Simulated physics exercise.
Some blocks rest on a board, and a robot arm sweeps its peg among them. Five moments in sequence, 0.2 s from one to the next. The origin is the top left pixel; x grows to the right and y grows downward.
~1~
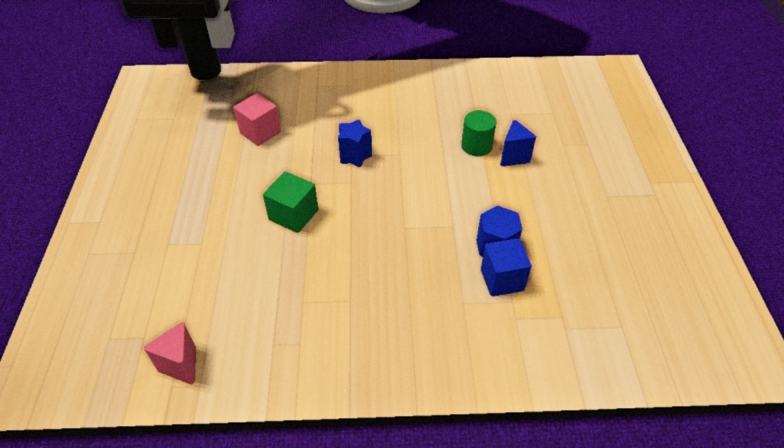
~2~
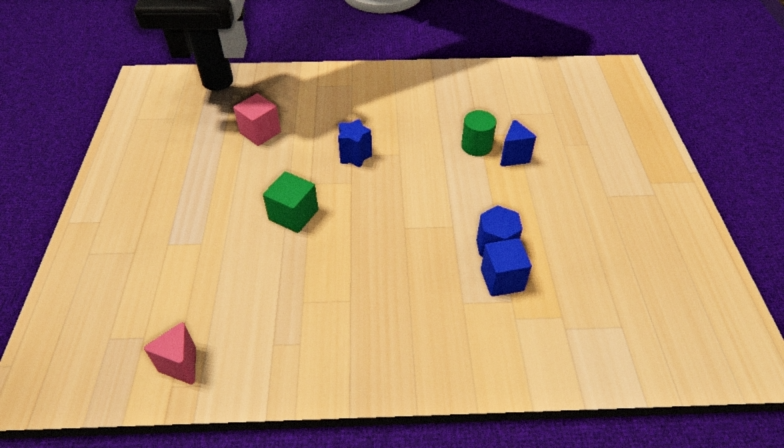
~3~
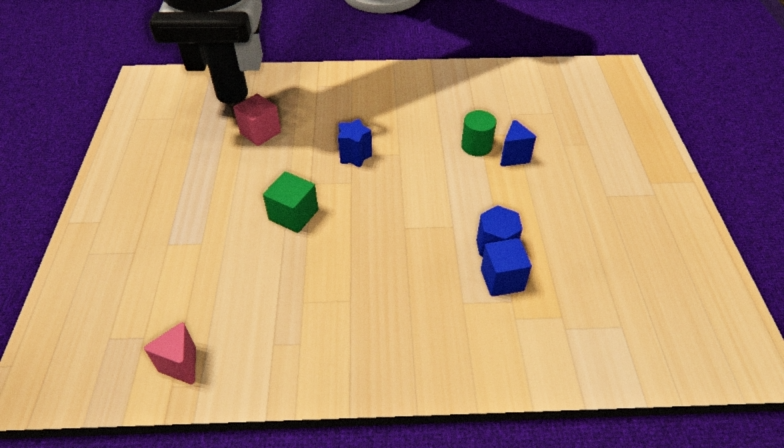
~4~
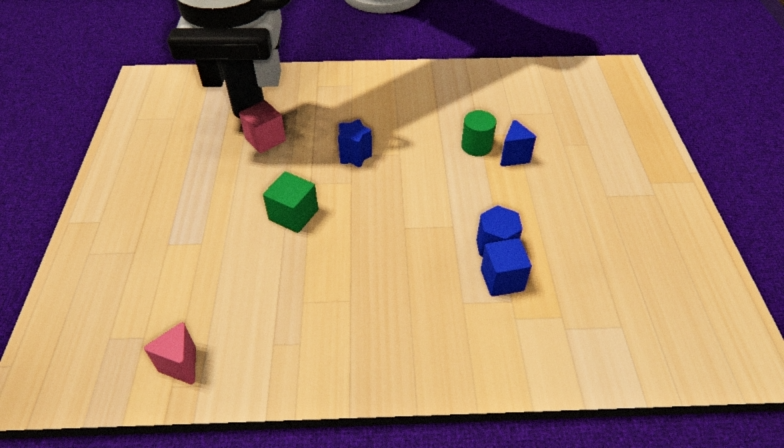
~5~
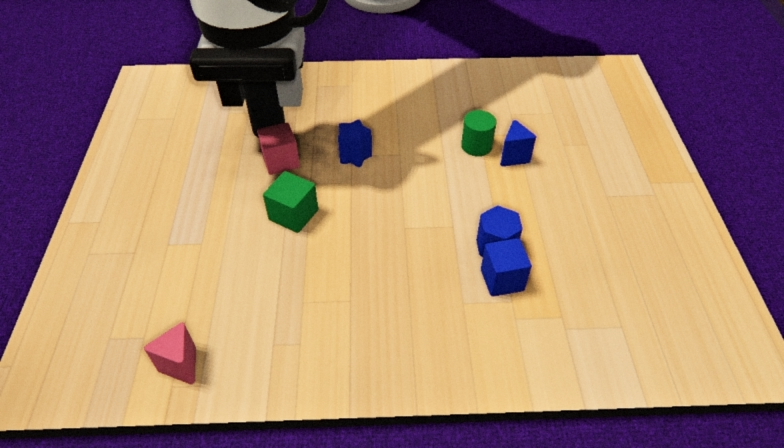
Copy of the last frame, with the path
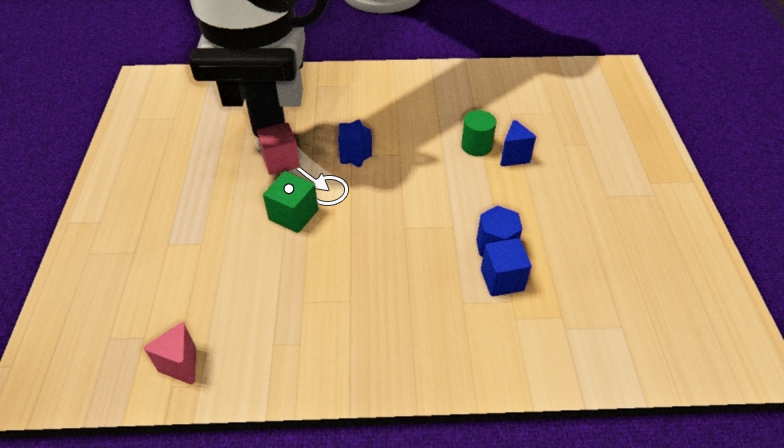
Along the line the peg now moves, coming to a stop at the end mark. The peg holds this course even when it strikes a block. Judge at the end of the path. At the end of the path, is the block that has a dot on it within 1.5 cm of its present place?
No - that is not the case.
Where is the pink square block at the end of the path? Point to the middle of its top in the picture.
The point I'd pick in the picture is (305, 187).
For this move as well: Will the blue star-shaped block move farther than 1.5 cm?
No
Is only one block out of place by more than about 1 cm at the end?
My answer is no.
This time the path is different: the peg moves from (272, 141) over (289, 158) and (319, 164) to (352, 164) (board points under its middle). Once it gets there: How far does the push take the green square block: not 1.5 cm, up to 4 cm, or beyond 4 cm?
Verdict: Less than 1.5 cm.
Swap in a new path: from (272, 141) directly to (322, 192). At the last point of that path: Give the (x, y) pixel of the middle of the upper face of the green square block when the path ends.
The answer is (286, 220).
The drawn path runs from (272, 141) via (296, 166), ending at (329, 190); the dot is on the green square block.
The first path, step by step. One third of the way, peg (285, 147); pink square block (291, 155).
Two thirds of the way, peg (304, 163); pink square block (298, 175), turned 40° clockwise; green square block (289, 203).
At the end, peg (327, 179); pink square block (305, 187), turned 55° clockwise; green square block (287, 214); blue star-shaped block not moved.
